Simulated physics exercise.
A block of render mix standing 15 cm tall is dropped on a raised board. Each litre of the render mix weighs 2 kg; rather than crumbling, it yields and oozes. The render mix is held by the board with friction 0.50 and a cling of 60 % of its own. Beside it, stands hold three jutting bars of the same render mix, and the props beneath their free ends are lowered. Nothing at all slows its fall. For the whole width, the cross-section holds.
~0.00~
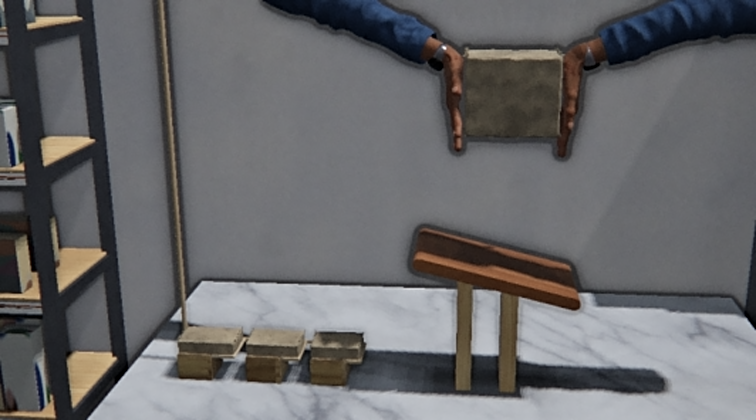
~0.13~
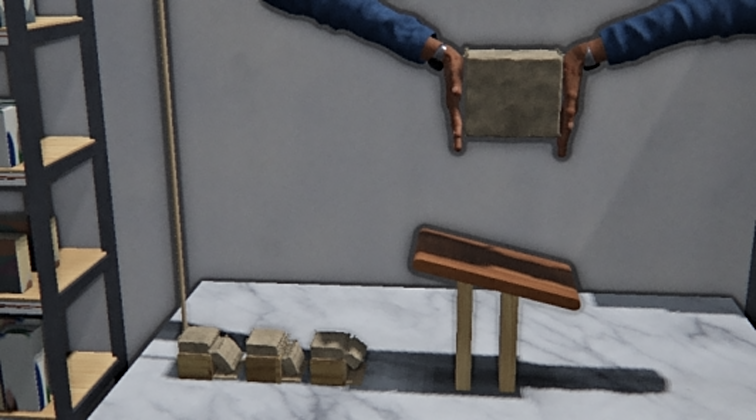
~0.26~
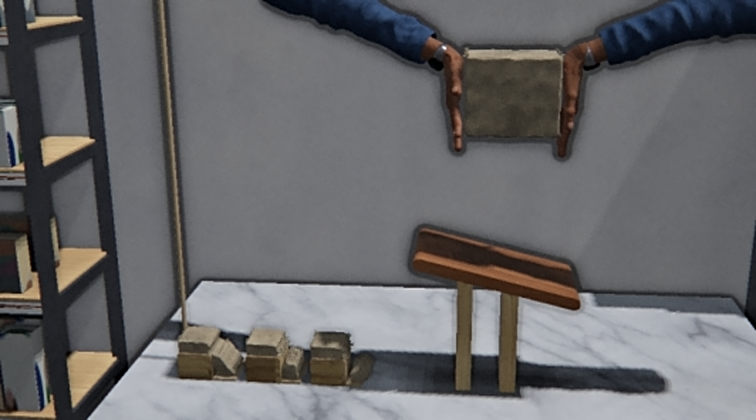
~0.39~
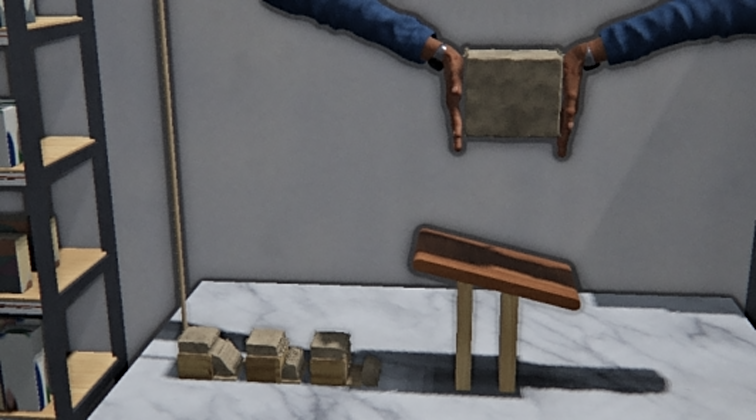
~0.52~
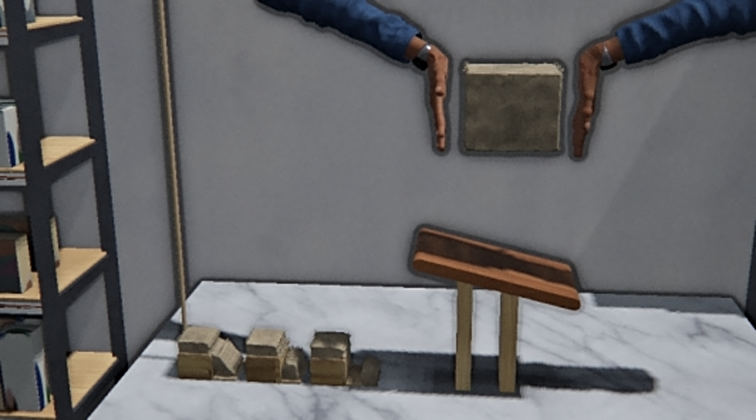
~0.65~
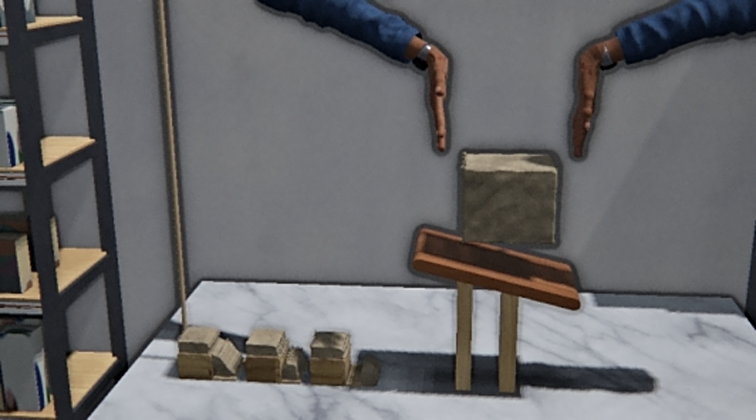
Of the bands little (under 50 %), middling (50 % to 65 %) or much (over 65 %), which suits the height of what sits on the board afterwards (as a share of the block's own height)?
Little.
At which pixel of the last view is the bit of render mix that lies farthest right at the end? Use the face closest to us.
Roughly at the pixel (585, 294).
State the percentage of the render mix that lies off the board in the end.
30 % off the board.
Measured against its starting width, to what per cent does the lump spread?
190 %.
By 0.77 s, it stands 48 % of its first height and none has gone off the board.
By 0.90 s, it stands 44 % of its first height and 15 % has gone off the board.
By 1.03 s, it stands 44 % of its first height and 30 % has gone off the board.
By 1.17 s, it stands 44 % of its first height and 31 % has gone off the board.
By 1.27 s, at the end, it stands 44 % of its first height and 31 % has gone off the board.
